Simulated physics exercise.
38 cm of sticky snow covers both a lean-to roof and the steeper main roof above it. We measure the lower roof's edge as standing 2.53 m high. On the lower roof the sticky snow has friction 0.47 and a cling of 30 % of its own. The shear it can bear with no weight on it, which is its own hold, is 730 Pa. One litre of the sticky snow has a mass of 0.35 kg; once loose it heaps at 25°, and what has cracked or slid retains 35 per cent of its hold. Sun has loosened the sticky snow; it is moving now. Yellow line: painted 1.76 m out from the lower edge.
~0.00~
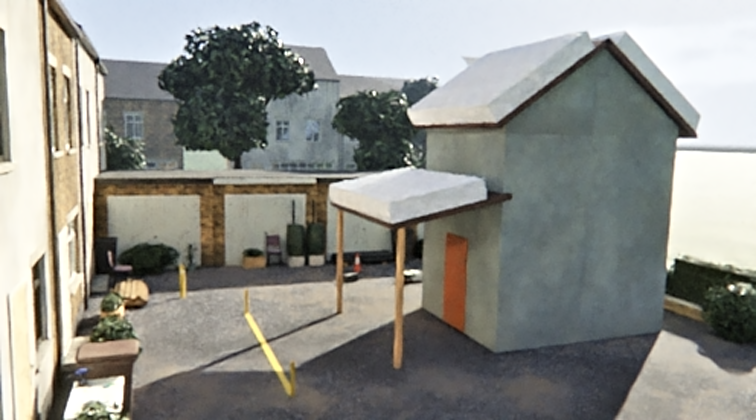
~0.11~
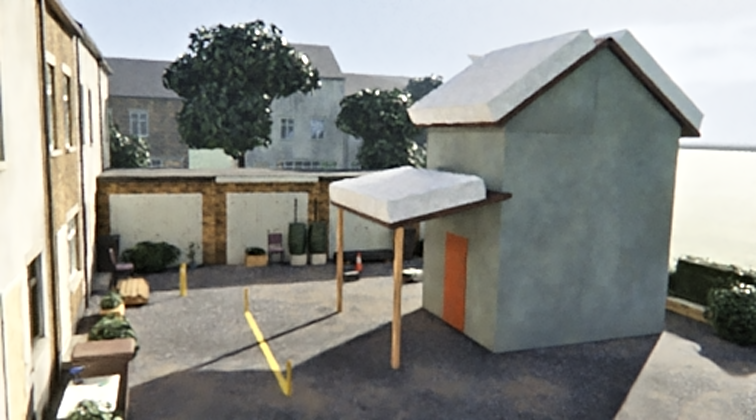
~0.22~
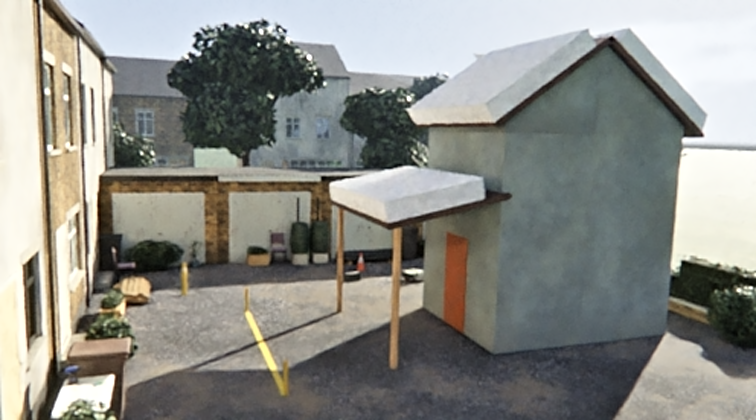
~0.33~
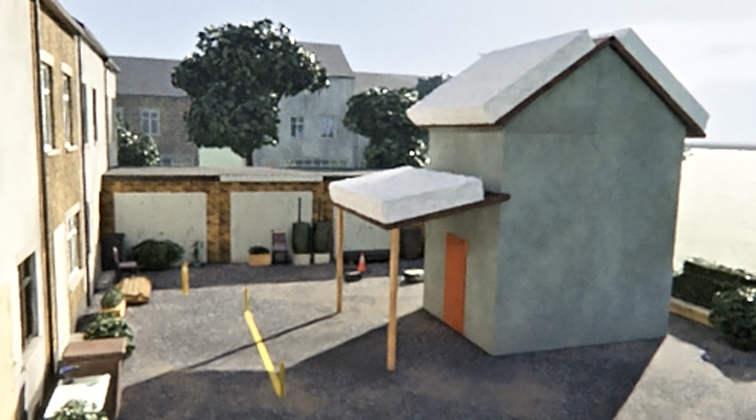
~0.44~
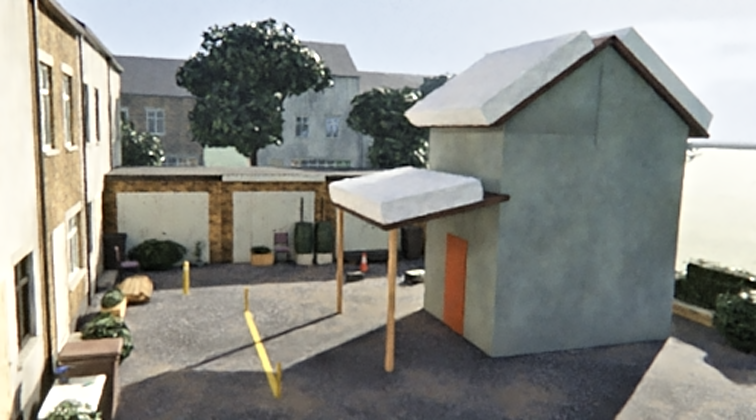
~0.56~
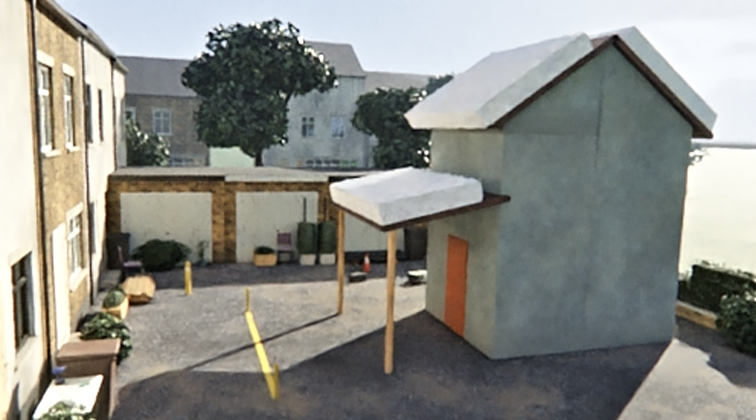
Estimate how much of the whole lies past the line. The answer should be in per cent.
2 %.
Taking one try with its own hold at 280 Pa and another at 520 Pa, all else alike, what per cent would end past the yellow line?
The answers, in order, are 20 % and 12 %.
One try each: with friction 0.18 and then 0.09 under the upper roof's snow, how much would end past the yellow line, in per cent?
I'd say 30 %, followed by 35 %.
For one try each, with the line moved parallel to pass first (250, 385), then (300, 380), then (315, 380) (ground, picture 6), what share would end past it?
I'd guess near 1 %, then near 7 %, and near 10 % on the last try.
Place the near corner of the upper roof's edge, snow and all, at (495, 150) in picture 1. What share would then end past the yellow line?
0 %, roughly.
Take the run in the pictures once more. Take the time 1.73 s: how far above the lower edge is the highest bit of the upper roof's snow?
2.4 m, roughly.
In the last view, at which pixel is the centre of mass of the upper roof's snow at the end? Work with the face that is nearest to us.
The spot is somewhere around (393, 259).
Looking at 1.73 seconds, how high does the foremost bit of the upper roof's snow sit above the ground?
Measured height: Approx. 3.2 m.
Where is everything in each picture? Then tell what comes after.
Leading edge of the sticky snow at (496, 120), in the first frame.
Leading edge of the sticky snow at (496, 106), its middle shifted 7 mm, in the second frame.
Leading edge of the sticky snow at (494, 106), its middle shifted 2.7 cm, 1 % of it past the upper edge, in one piece, in the third frame.
Leading edge of the sticky snow at (492, 108), its middle shifted 6.1 cm, 2 % of it past the upper edge, in one piece, in the fourth frame.
Leading edge of the sticky snow at (489, 110), its middle shifted 11 cm, 5 % of it past the upper edge, in one piece, in the fifth frame.
Leading edge of the sticky snow at (486, 113), its middle shifted 18 cm, 7 % of it past the upper edge, in one piece, in the sixth frame.
After 1.09 s, none is below the lower edge and 0 % is past the line.
After 1.73 s, none is below the lower edge and 0 % is past the line.
After 2.36 s, none is below the lower edge and 0 % is past the line.
After 3.00 s, 19 % is below the lower edge and 0 % is past the line.
After 4.90 s, at the end, 33 % is below the lower edge and 2 % is past the line.
